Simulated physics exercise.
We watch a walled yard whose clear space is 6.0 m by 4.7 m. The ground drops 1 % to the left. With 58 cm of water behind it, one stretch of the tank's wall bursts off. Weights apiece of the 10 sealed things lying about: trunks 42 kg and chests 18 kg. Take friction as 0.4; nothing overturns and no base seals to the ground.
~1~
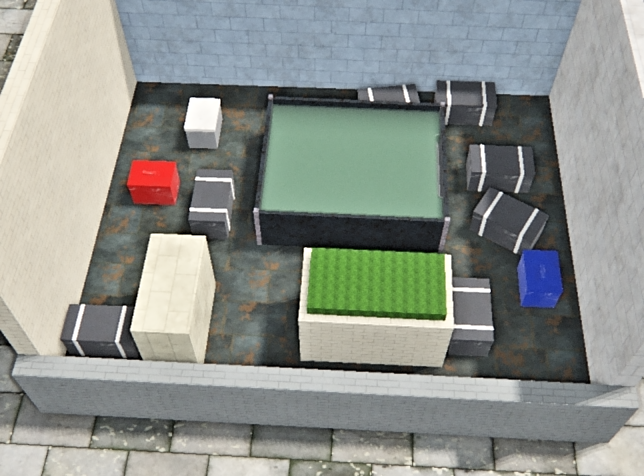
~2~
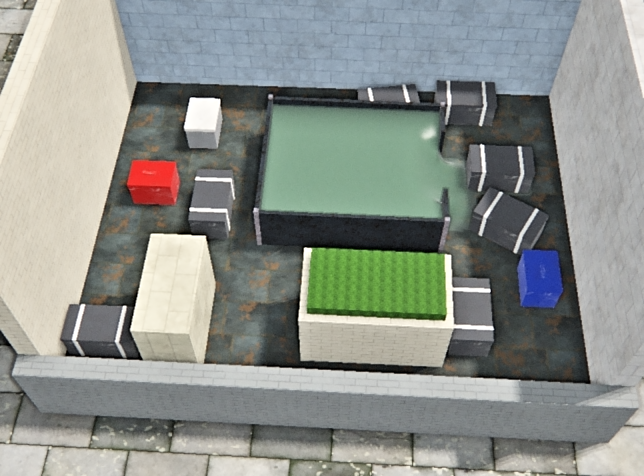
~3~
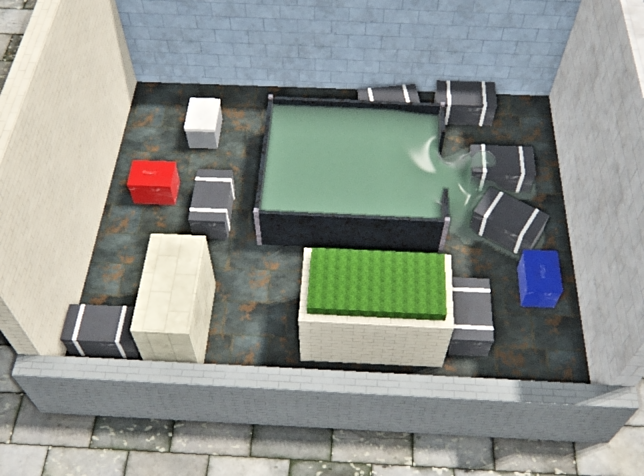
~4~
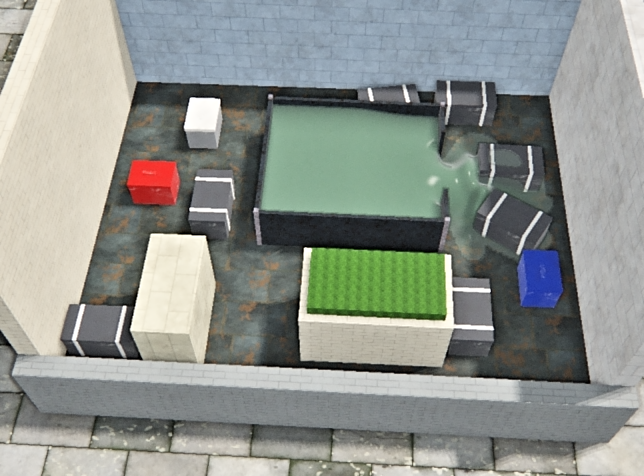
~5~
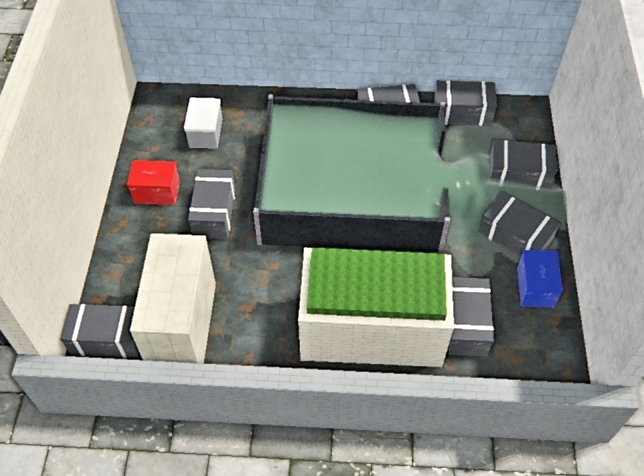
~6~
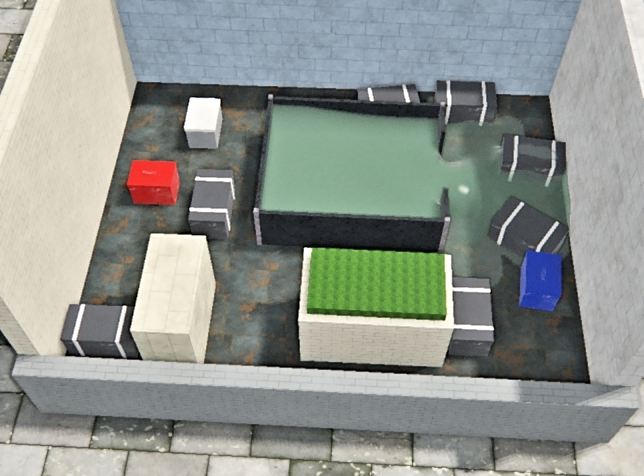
Murky green water fills a dark-walled tank in the middle of a walled yard, seen from a fixed, raised view. Around it lie dark trunks with pale bands, a red chest and white box at left, a blue chest at right, and cream blocks in front, one topped green. The tank's right wall breaks open, and water pours out, spreading rightward and nudging two trunks slightly.
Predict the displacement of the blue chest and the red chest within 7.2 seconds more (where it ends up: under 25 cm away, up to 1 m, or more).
The blue chest ends far away; the red chest barely shifts.
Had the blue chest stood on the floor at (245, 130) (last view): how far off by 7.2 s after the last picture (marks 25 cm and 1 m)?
It slides a little.
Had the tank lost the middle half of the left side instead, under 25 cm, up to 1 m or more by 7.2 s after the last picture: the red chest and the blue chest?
In that case the red chest gets carried off, the blue chest barely shifts.
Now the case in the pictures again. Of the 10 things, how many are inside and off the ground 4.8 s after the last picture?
3 of them.
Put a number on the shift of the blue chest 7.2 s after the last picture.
Roughly 150 cm.
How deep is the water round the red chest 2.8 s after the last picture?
About 0 cm.
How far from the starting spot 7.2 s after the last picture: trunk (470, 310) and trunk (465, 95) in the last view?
In that order: 60 cm, 300 cm.
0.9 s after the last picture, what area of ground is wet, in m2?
Roughly 10.0 m2.
Then, 0.9 s after the last picture the blue chest is near (544, 310), 0.5 m from its start, aground; the red chest is near (152, 173), 0.0 m from its start, aground; 0 afloat.
Then, 2.8 s after the last picture the blue chest is near (491, 358), 1.4 m from its start, afloat; the red chest is near (152, 173), 0.0 m from its start, aground; 2 afloat.
Then, 4.8 s after the last picture the blue chest is near (471, 361), 1.5 m from its start, afloat; the red chest is near (152, 173), 0.0 m from its start, aground; 3 afloat.
Then, 7.2 s after the last picture the blue chest is near (471, 361), 1.5 m from its start, afloat; the red chest is near (152, 173), 0.0 m from its start, aground; 3 afloat.
